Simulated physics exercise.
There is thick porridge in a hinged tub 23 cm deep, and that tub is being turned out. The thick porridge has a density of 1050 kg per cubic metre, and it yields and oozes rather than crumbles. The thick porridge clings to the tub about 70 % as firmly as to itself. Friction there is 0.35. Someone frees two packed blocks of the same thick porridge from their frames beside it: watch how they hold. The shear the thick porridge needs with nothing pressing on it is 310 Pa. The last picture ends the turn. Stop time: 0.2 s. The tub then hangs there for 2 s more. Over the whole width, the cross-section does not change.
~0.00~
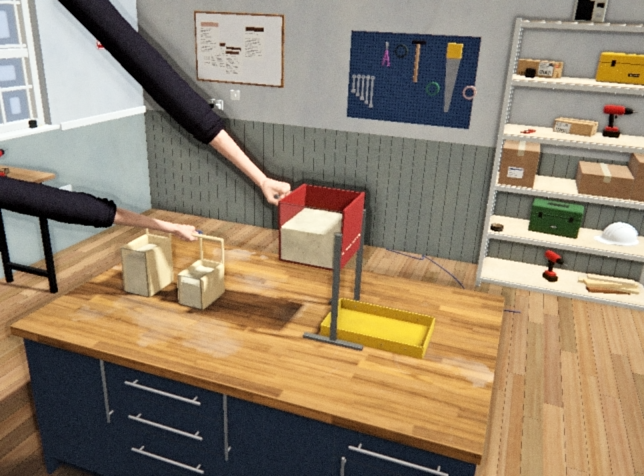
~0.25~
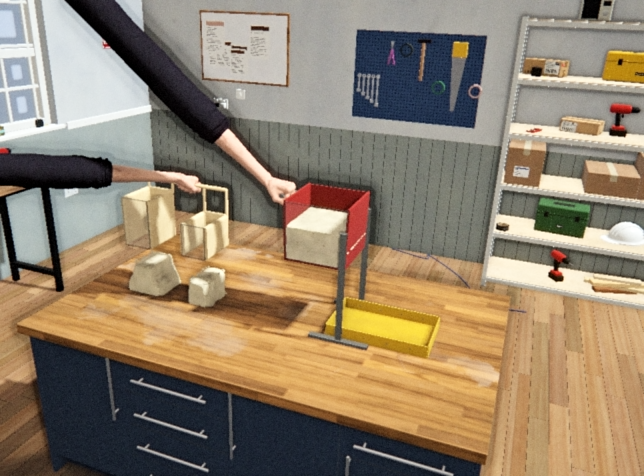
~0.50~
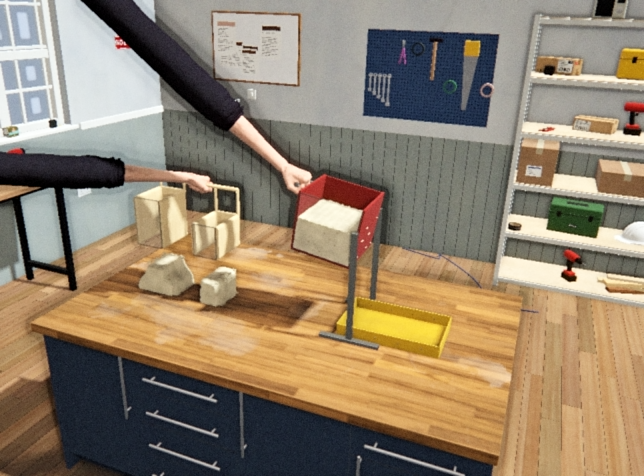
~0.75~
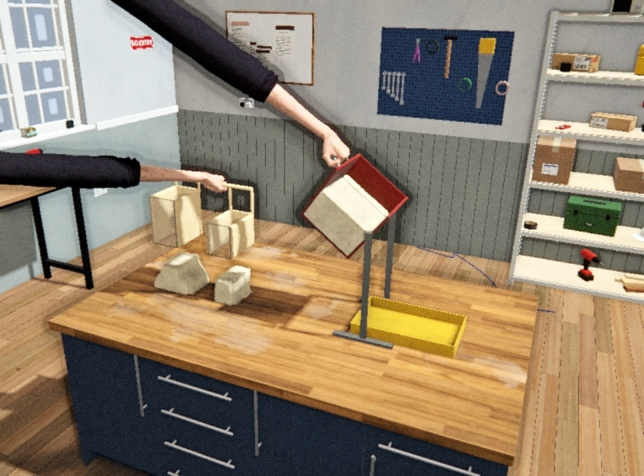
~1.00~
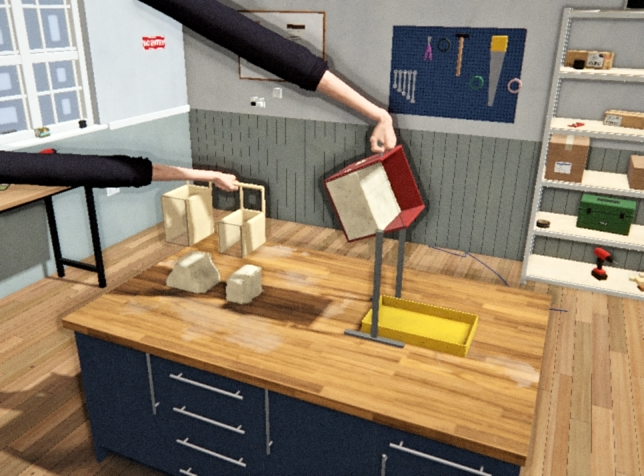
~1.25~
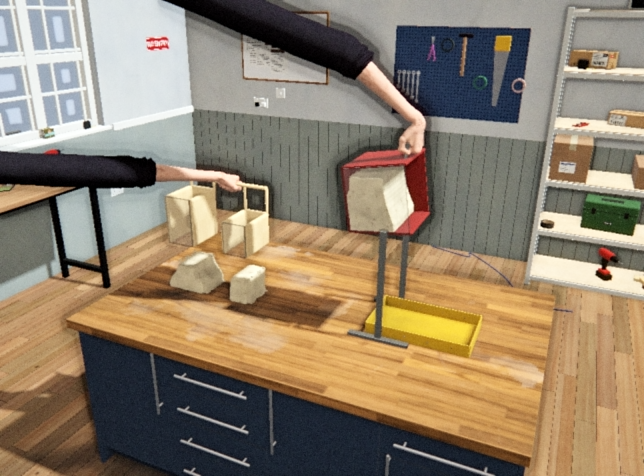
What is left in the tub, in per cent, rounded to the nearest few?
Around 98 in every hundred.
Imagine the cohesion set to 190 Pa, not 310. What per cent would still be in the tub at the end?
70 %.
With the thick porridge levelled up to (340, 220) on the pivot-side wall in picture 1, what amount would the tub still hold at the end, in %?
Result: Approx. 60 % remaining in tub.
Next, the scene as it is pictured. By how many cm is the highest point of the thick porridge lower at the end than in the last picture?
The top ends up some 5 cm below its level in the last picture.
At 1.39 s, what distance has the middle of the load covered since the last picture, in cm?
It has moved around 3 centimetres.
By 1.39 s, the tub is at 81 degrees and holds 100 %.
By 1.56 s, the tub is at 81 degrees and holds 98 %.
By 1.73 s, the tub is at 81 degrees and holds 98 %.
By 1.90 s, the tub is at 81 degrees and holds 98 %.
By 3.25 s, at the end, the tub is at 81 degrees and holds 98 %.
